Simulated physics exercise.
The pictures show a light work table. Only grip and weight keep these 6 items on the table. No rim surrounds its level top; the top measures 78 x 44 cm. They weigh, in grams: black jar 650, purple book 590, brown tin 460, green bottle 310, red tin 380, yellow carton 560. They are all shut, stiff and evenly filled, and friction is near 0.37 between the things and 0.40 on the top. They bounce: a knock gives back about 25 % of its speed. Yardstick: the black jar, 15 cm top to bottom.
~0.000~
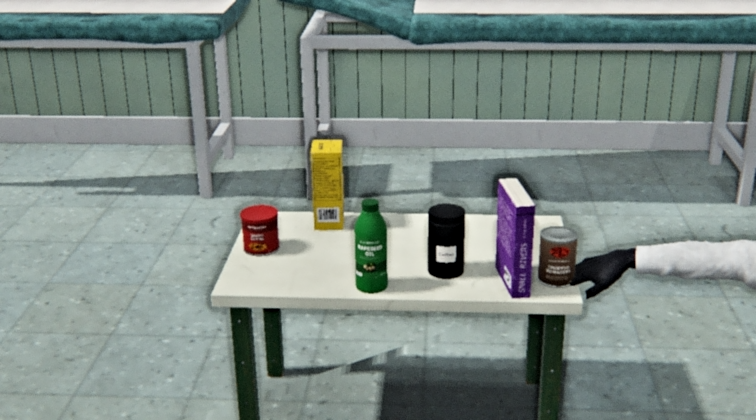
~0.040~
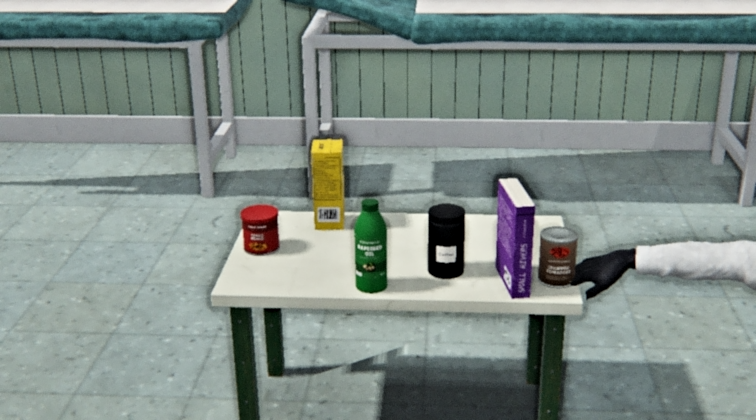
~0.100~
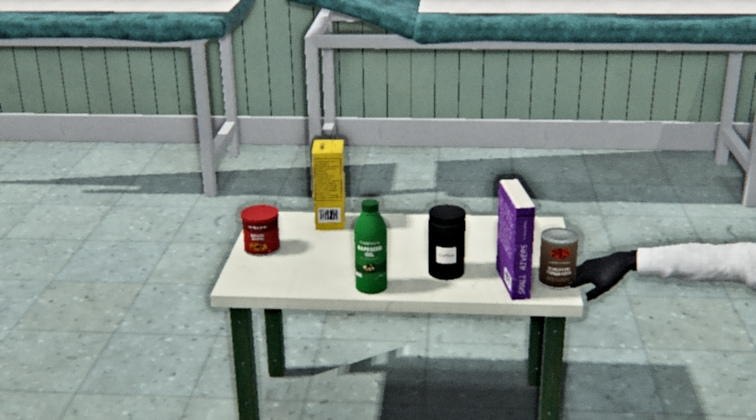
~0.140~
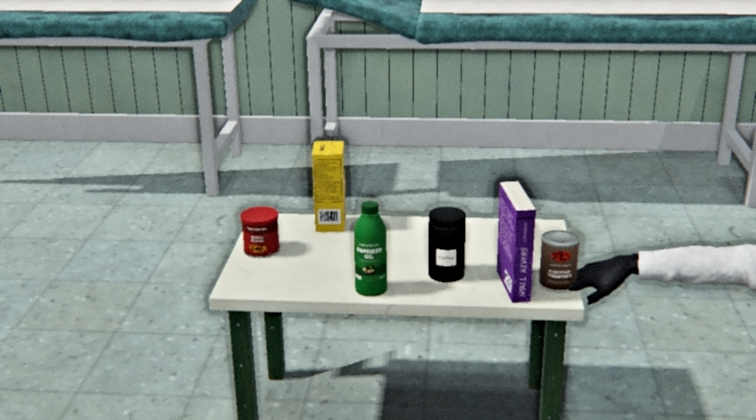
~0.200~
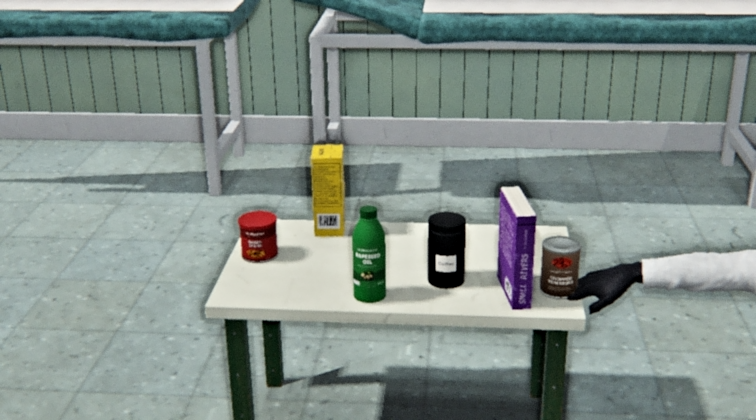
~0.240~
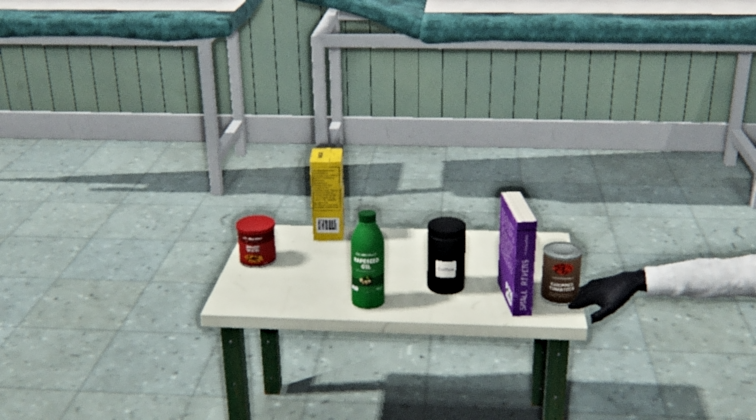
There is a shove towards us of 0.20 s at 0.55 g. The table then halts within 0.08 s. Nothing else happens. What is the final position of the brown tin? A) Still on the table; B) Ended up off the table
Answer: A.
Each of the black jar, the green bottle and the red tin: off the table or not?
The black jar ends on the table; the green bottle finishes off the table; the red tin ends on the table.
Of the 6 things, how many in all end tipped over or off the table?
All told, 2.
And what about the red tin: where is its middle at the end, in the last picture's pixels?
Its middle comes to rest around (246, 265).
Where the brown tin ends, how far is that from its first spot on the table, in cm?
Net distance near 3 cm.
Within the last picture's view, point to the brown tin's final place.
At about (566, 300).
Around 0.34 s, table 15 cm from its start; yellow carton at 3° to upright; green bottle at 4° to upright.
Around 0.44 s, table 15 cm from its start; brown tin shifted 2 cm near (565, 299); green bottle at 33° to upright; yellow carton at 14° to upright.
Around 0.64 s, table 15 cm from its start; green bottle now off the table; brown tin shifted 3 cm near (566, 300); yellow carton at 33° to upright.
Around 0.84 s, table 15 cm from its start; brown tin shifted 3 cm near (566, 300); yellow carton on its side; red tin shifted 3 cm.
Finally (1.3 s), off the table, green bottle; on their side or leaning hard on the table, yellow carton; the other 4 still in place (within 5 cm). In the last view, brown tin near (566, 300).
